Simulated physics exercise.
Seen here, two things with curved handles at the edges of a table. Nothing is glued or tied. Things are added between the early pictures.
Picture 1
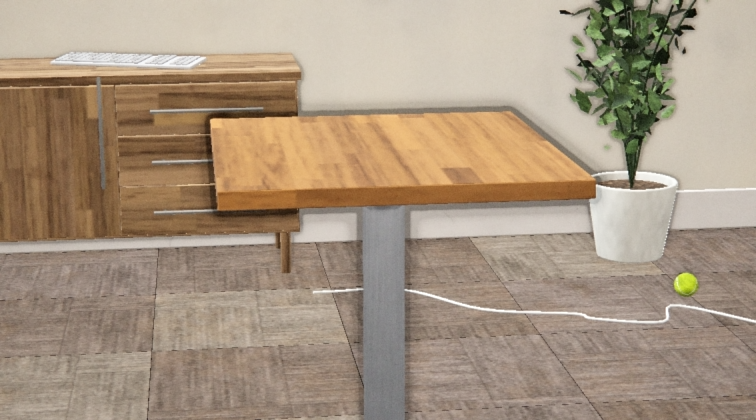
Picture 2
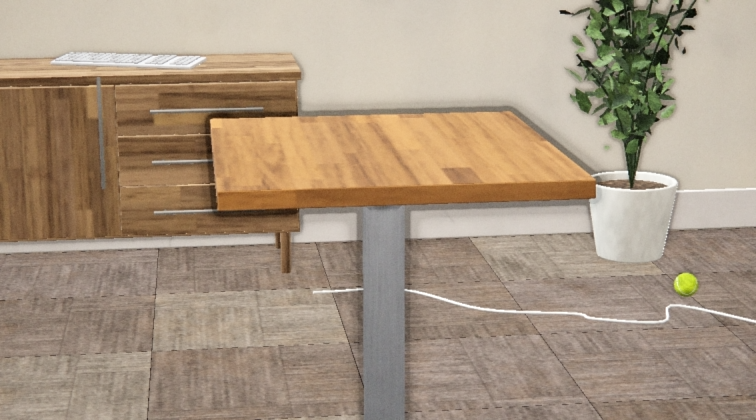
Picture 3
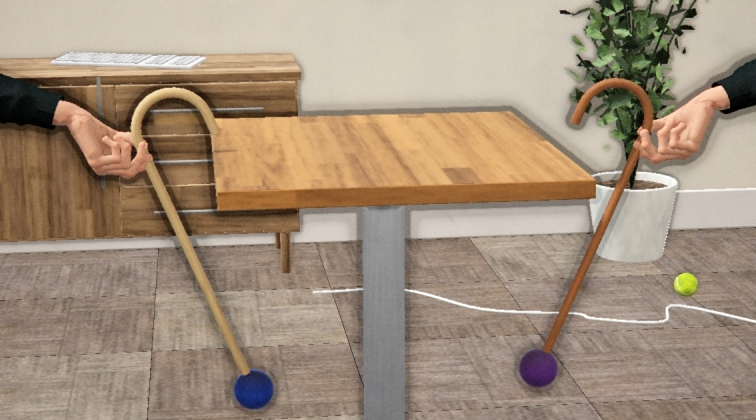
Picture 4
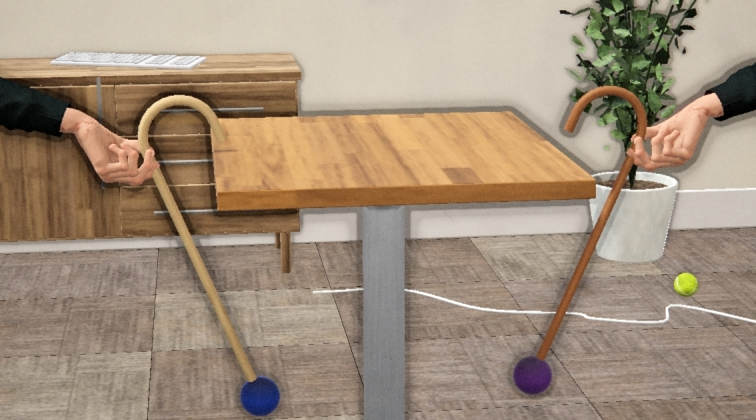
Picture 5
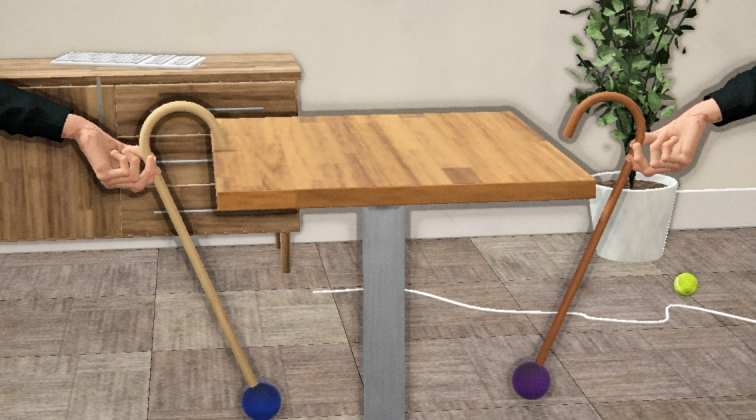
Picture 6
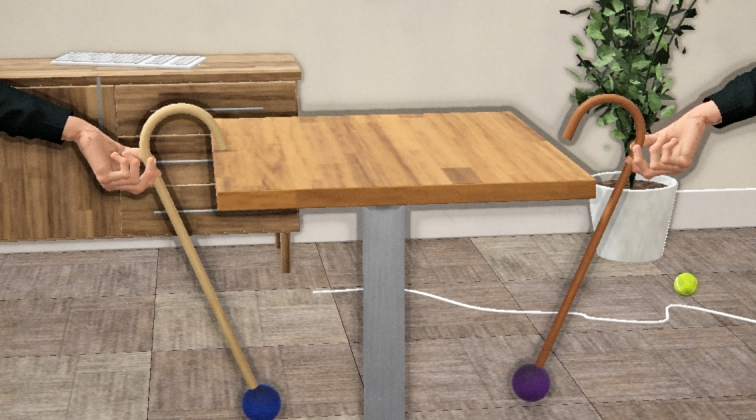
Room with a bare wooden table, then hands at either side holding blue-ended and purple-ended hooked objects, lowering them slightly.
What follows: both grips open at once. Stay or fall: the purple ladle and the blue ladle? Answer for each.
Outcome: The purple ladle slips off; the blue ladle hangs from the table.
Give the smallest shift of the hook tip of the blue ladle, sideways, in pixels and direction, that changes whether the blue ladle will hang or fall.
Roughly 12 pixels left.
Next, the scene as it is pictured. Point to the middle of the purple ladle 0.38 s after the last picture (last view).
At about (587, 407).
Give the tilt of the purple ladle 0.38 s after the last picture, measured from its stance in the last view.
About 10°.
Then, 0.38 s later than the last frame, purple ladle dropping near (587, 407); blue ladle at rest near (227, 264).
When it is over, the purple ladle drops past the edge; the blue ladle remains in place, near (227, 264).
